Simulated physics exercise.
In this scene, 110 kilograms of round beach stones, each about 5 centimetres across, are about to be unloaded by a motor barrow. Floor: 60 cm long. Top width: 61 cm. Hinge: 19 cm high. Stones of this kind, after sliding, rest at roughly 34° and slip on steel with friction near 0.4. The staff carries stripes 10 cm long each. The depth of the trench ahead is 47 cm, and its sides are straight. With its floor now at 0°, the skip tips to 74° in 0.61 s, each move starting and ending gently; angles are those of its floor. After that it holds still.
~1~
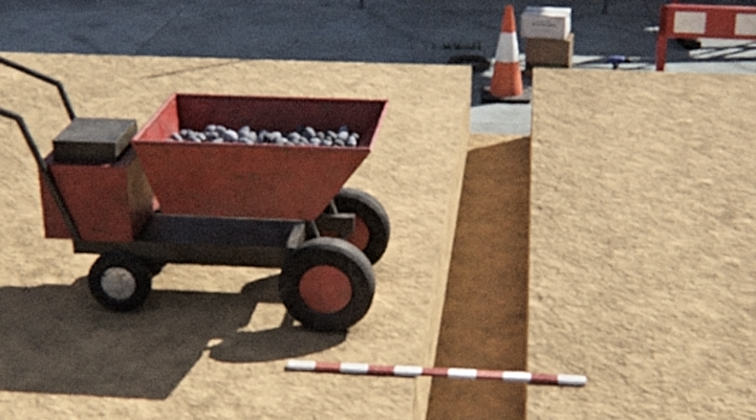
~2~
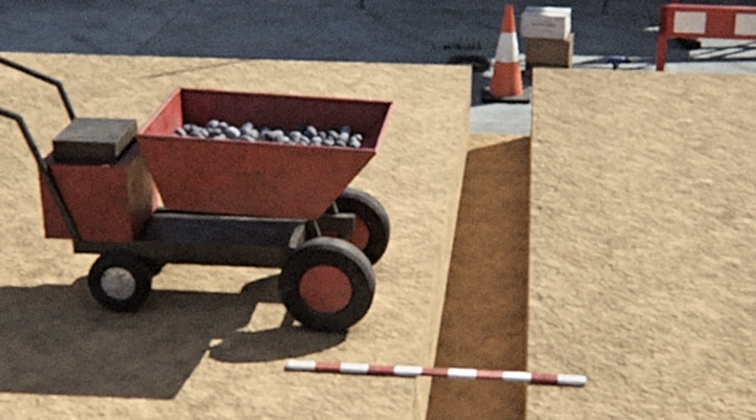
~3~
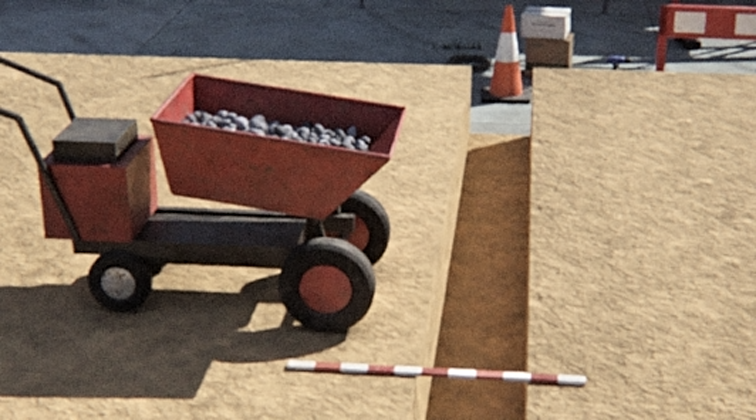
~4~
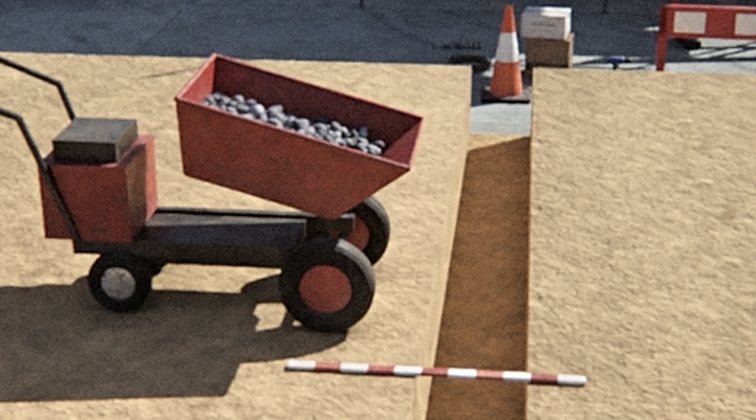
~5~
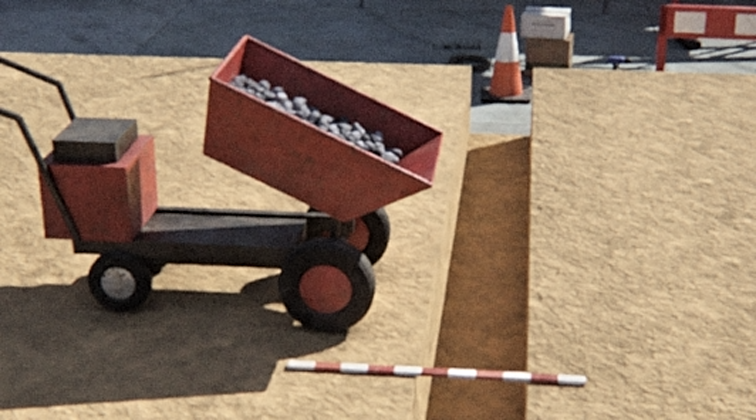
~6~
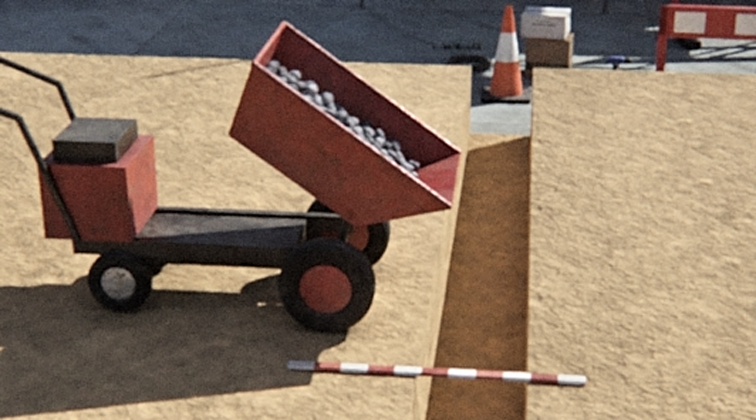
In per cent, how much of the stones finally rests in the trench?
Roughly 32 per cent of them.
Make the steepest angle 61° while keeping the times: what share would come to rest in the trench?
Expect roughly 35 per cent.
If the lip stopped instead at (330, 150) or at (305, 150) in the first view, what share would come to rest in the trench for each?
The first gives about 70 percent and the second about 85 percent.
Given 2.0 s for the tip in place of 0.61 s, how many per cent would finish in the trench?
Near 55 per cent.
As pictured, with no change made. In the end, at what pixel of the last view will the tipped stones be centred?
Their middle lands near (588, 306).
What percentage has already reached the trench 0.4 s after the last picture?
I'd say near 10 per cent at that time.
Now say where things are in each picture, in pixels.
The skip is at 0°, its lip at (371, 151); the top of the load is at (243, 139), in the first picture.
The skip is at 2°, its lip at (376, 153); the top of the load is at (219, 134), in the second picture.
Lip at (390, 159), floor tilted 7°, highest stones at (217, 121), in the third picture.
The skip is at 16°, its lip at (410, 170); the top of the load is at (226, 104), in the fourth picture.
Lip at (432, 186), floor tilted 25°, highest stones at (244, 87), in the fifth picture.
The skip is at 36°, its lip at (451, 208); the top of the load is at (276, 74), in the sixth picture.
Then, 0.2 s after the last picture the floor is at 63°, 100 % in the skip; the foremost stones are at (455, 232).
Then, 0.4 s after the last picture the floor is at 74°, 71 % in the skip, 12 % in the trench, 17 % past the trench; the foremost stones are at (570, 306).
Then, 0.8 s after the last picture the floor is at 74°, 9 % in the skip, 22 % in the trench, 69 % past the trench; the foremost stones are past the picture's edge.
Then, 2.7 s after the last picture the floor is at 74°, 0 % in the skip, 32 % in the trench, 68 % past the trench; the foremost stones are past the picture's edge.
